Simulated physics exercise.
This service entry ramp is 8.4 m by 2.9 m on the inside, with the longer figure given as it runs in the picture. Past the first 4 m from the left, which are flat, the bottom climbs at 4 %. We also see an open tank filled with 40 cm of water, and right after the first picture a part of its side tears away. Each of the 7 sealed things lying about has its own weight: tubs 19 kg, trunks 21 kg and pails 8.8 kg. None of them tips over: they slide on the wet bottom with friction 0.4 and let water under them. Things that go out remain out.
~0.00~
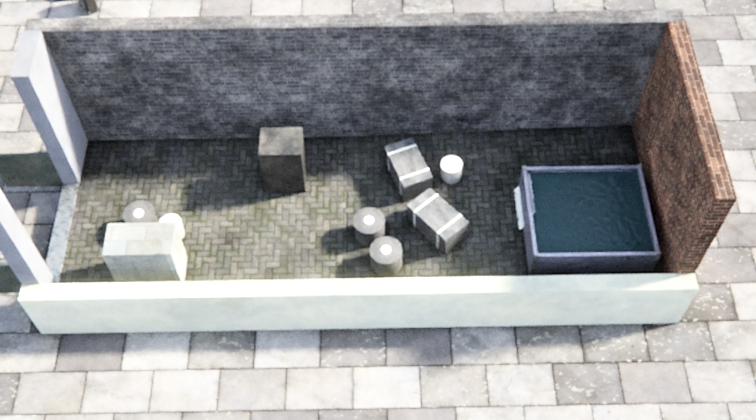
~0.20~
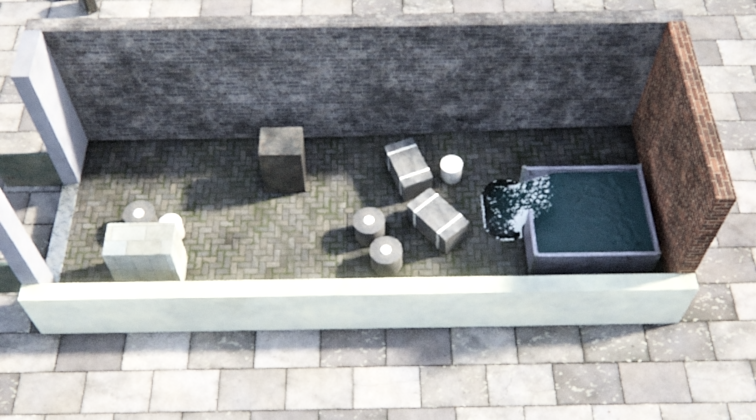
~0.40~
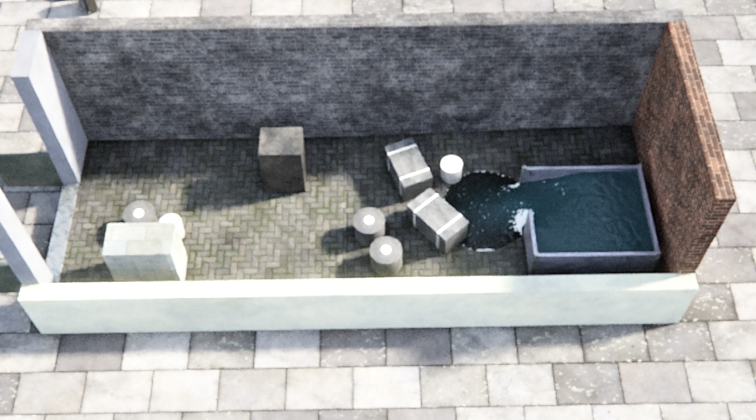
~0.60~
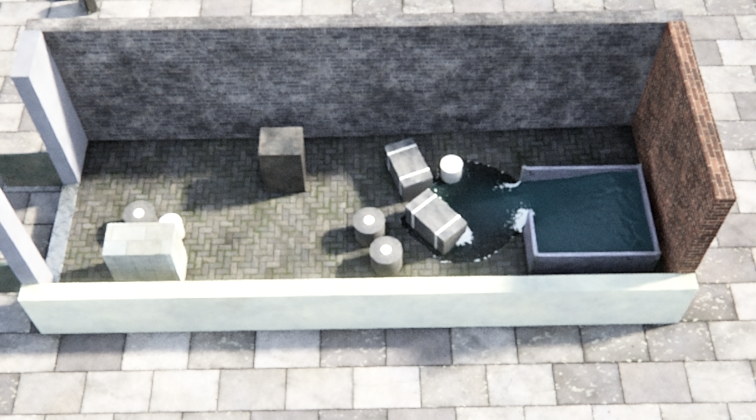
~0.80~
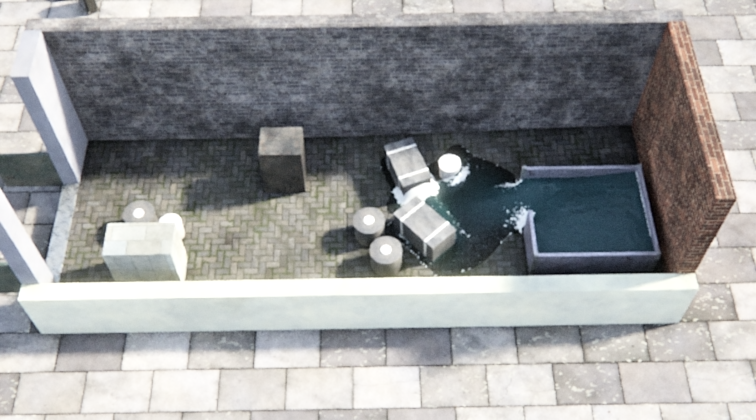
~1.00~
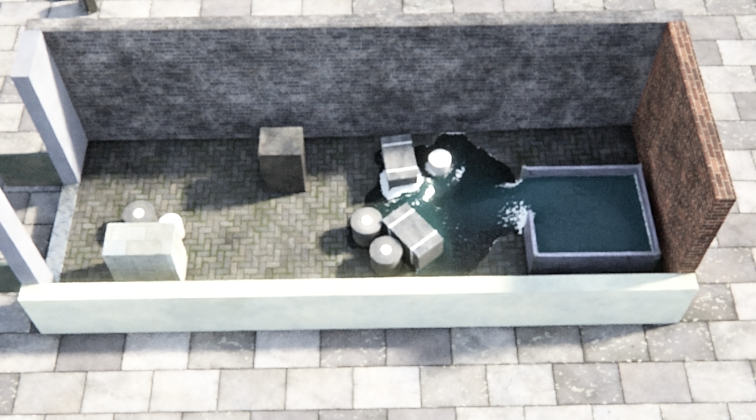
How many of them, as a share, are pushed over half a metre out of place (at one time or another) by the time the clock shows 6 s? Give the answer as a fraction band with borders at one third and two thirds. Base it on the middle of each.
Band: 2/3 or more.
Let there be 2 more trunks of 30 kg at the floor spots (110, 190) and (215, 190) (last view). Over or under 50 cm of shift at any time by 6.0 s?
Within, then within.
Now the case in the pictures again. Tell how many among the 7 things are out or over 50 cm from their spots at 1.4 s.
It comes to 3.
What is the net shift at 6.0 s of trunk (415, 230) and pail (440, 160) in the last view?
Respectively 150 cm and 150 cm.
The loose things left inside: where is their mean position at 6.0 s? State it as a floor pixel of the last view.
They're centred close to (277, 229).
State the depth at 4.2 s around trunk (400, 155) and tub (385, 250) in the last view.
Depth approx. 10 cm / 5 cm.
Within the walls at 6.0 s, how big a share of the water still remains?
96 %.
After 1.4 s 3 of 7 are over 50 cm from their spots; 0 afloat.
After 2.7 s 5 of 7 are over 50 cm from their spots; 2 afloat.
After 4.2 s 5 of 7 are over 50 cm from their spots; 2 afloat.
After 6.0 s 5 of 7 are over 50 cm from their spots, and 5 have been at some point; 2 afloat.
